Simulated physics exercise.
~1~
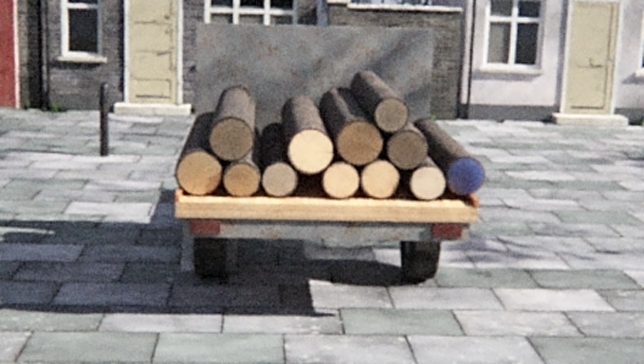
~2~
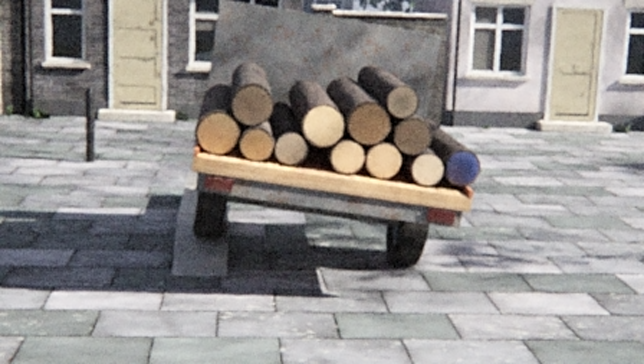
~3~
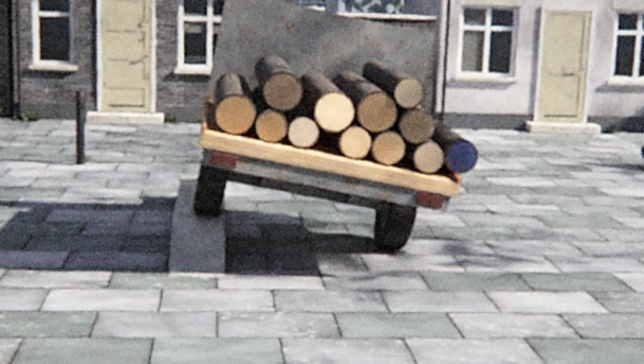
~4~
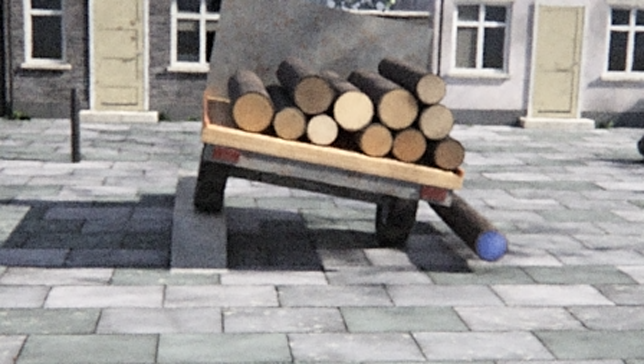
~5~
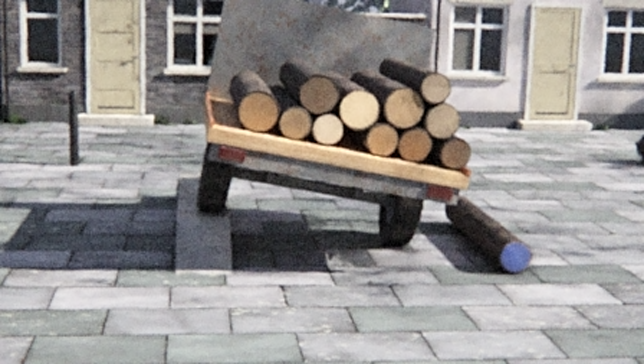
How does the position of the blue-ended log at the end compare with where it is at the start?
At the start it lies at the right edge of the log pile on the trailer. At the end it is on the paving to the right of the trailer, lower and a little further right.
